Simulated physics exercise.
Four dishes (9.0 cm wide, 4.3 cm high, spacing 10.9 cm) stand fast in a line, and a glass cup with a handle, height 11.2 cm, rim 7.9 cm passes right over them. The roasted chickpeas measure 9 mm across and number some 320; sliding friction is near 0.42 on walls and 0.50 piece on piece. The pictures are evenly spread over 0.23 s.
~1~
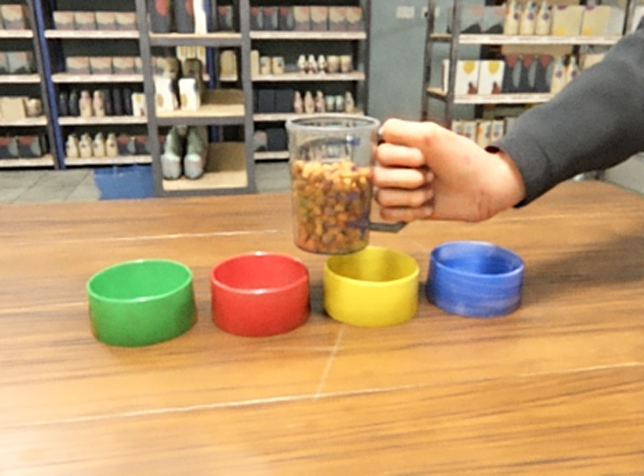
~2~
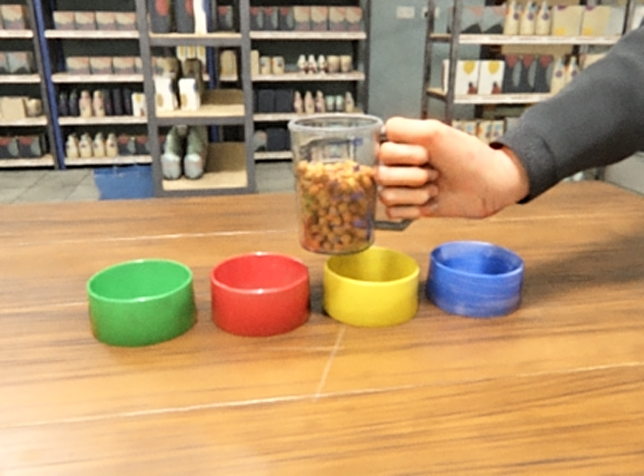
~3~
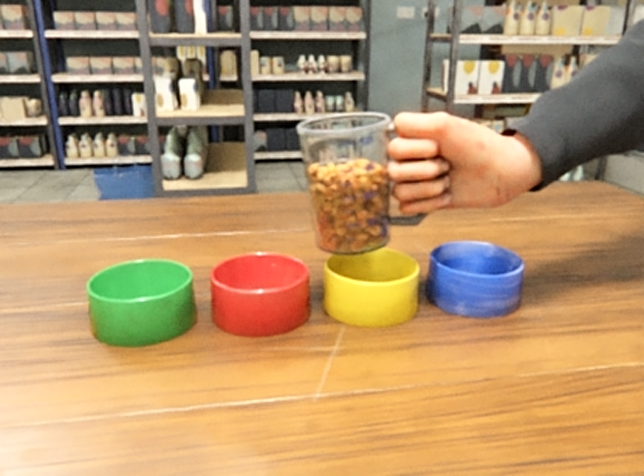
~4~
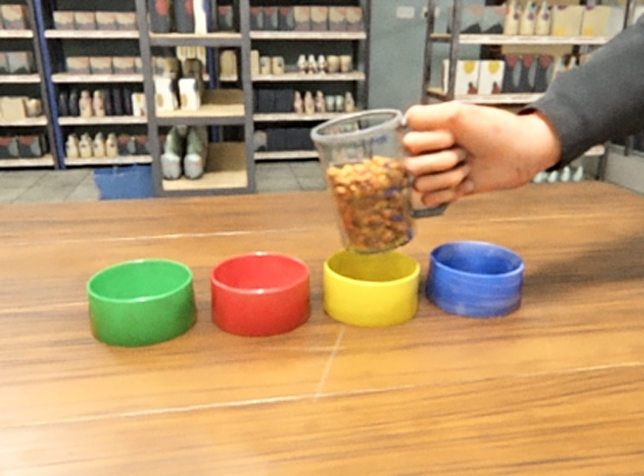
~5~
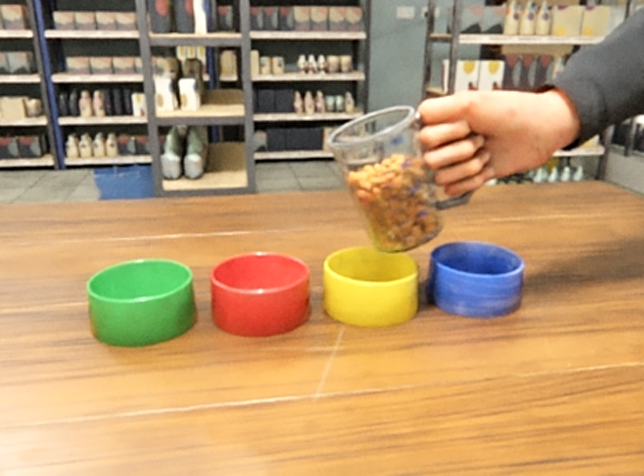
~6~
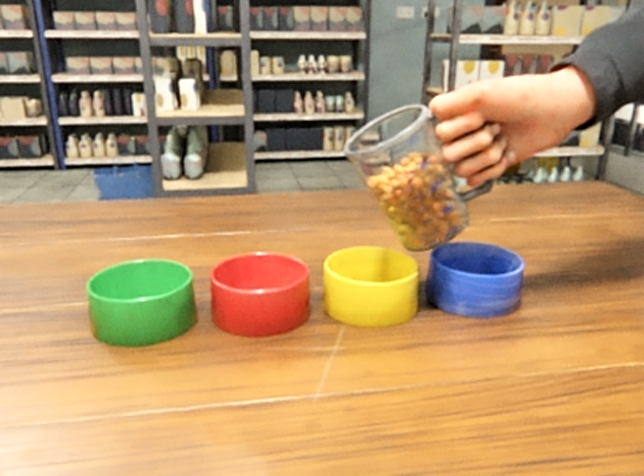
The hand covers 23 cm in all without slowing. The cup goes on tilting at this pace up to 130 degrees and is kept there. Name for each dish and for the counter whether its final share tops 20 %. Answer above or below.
Red: Below, blue: Above, green: Below, yellow: Below, counter: Above.
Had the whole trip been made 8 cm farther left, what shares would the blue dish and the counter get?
Blue 30, counter 50.
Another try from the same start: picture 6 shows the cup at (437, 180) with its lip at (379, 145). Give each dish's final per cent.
Red 0, blue 70, green 0, yellow 0.
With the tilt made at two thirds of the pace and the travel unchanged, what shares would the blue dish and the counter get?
Blue 70; counter 30.
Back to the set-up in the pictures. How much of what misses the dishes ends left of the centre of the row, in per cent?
About 0 per cent.
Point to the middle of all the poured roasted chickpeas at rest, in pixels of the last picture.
At about (487, 280).
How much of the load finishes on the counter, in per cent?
Roughly 30 per cent.
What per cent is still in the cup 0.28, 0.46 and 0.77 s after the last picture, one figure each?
About 100, 100, 15.
Then, 0.28 s after the last picture, tilt 79 degrees; cup holds 100 %.
Then, 0.46 s after the last picture, tilt 114 degrees; cup holds 100 %.
Then, 0.77 s after the last picture, tilt 130 degrees; cup holds 15 %, blue 60 %.
In the end, red 0 %, blue 70 %, green 0 %, yellow 0 %, counter 30 %.
